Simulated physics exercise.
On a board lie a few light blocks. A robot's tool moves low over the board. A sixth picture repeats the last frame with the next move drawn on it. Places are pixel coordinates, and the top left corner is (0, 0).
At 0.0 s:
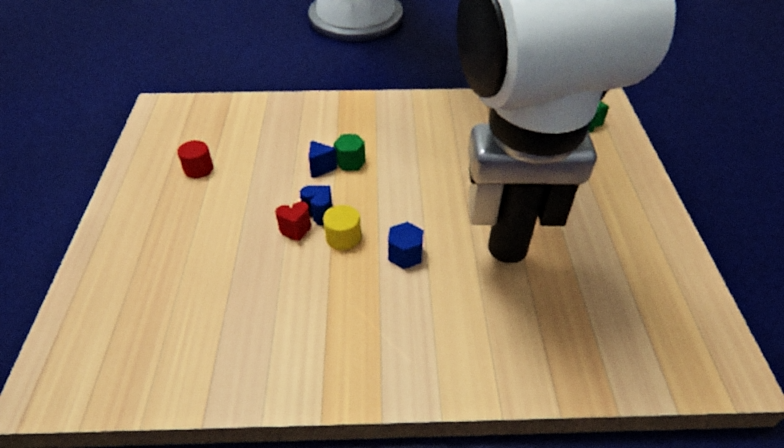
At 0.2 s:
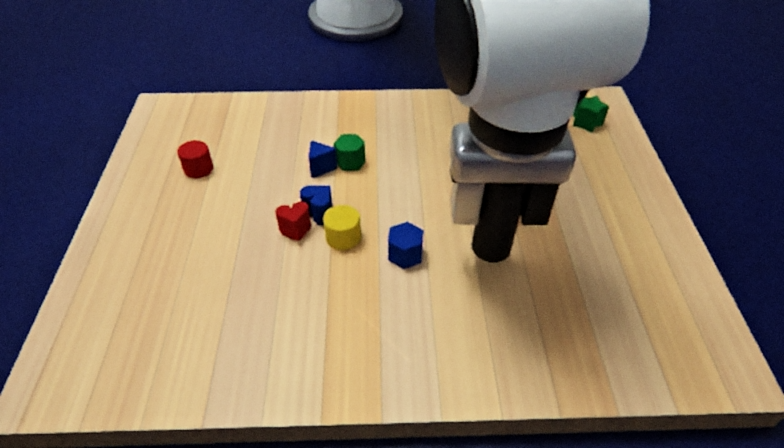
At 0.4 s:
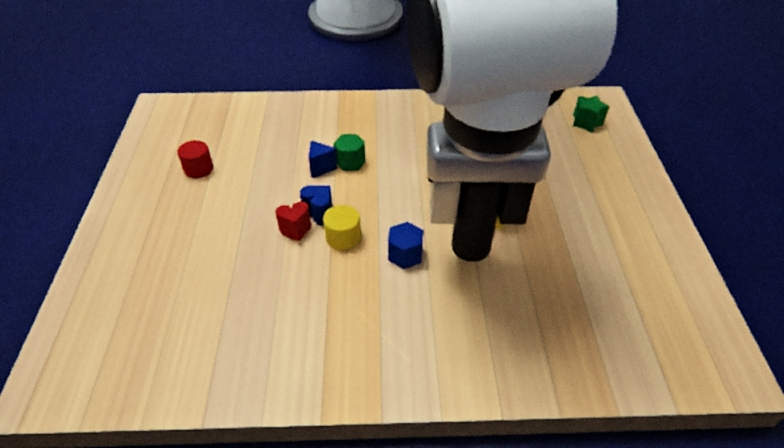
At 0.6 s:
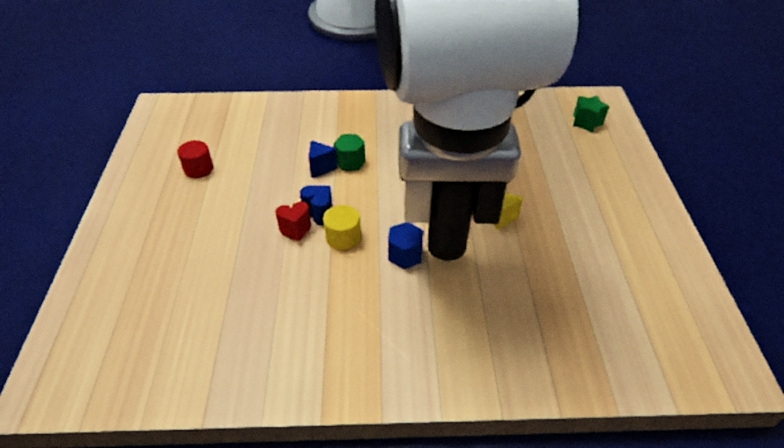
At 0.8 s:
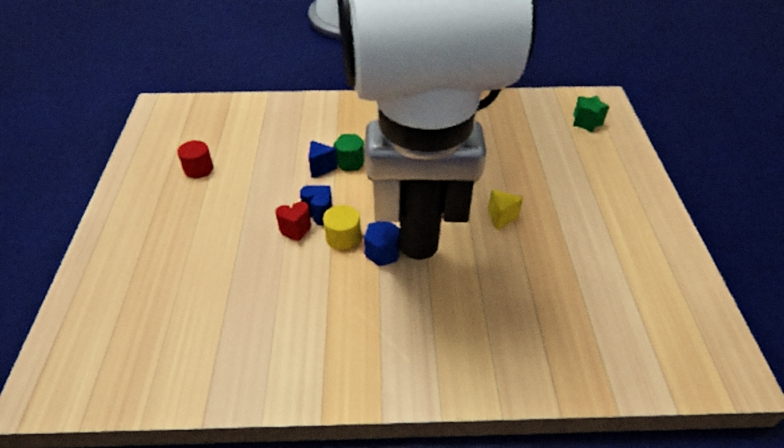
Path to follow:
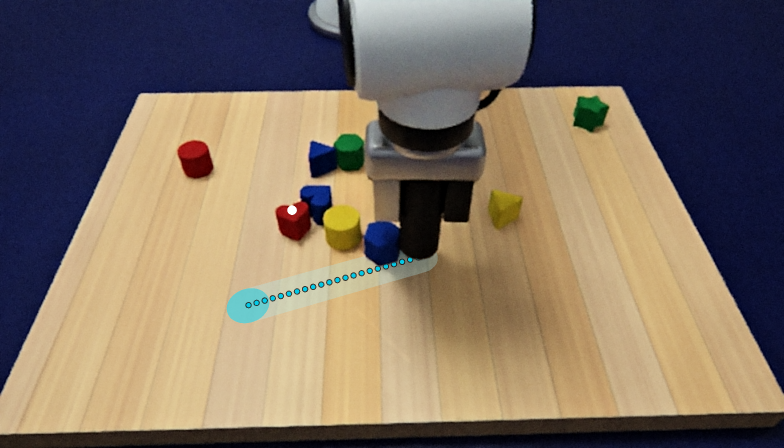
On a wooden board, a robot's tool moves left and pushes a blue block slightly left.
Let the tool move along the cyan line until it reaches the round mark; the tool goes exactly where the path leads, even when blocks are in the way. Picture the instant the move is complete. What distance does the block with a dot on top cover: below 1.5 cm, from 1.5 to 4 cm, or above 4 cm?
Short: Under 1.5 cm.
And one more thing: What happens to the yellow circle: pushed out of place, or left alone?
The yellow circle will be pushed away from where it stands.
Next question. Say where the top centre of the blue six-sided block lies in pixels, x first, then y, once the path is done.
(311, 236)
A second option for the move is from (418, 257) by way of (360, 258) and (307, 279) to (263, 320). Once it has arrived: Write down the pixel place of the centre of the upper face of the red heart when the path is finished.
Pixel (260, 204).
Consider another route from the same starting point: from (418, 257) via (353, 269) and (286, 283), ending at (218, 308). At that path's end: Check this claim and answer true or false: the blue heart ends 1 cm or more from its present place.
That statement is accurate.
Path on the board, straight from (418, 257) to (248, 305); the dot is on the red heart.
On the path given first. One third of the way, tool at (363, 260); red heart at (290, 209), turned 15° anticlockwise; blue heart at (312, 186), turned 15° clockwise; yellow circle at (320, 211); blue six-sided block at (333, 234), turned 50° clockwise.
Two thirds of the way, tool at (305, 276); red heart at (288, 207), turned 25° anticlockwise; blue heart at (311, 184); yellow circle at (318, 209); blue six-sided block at (311, 236), turned 110° clockwise.
At the end, tool at (244, 293); red heart at (288, 207), turned 25° anticlockwise; blue heart at (311, 184); yellow circle at (318, 209); blue six-sided block at (311, 236), turned 110° clockwise.
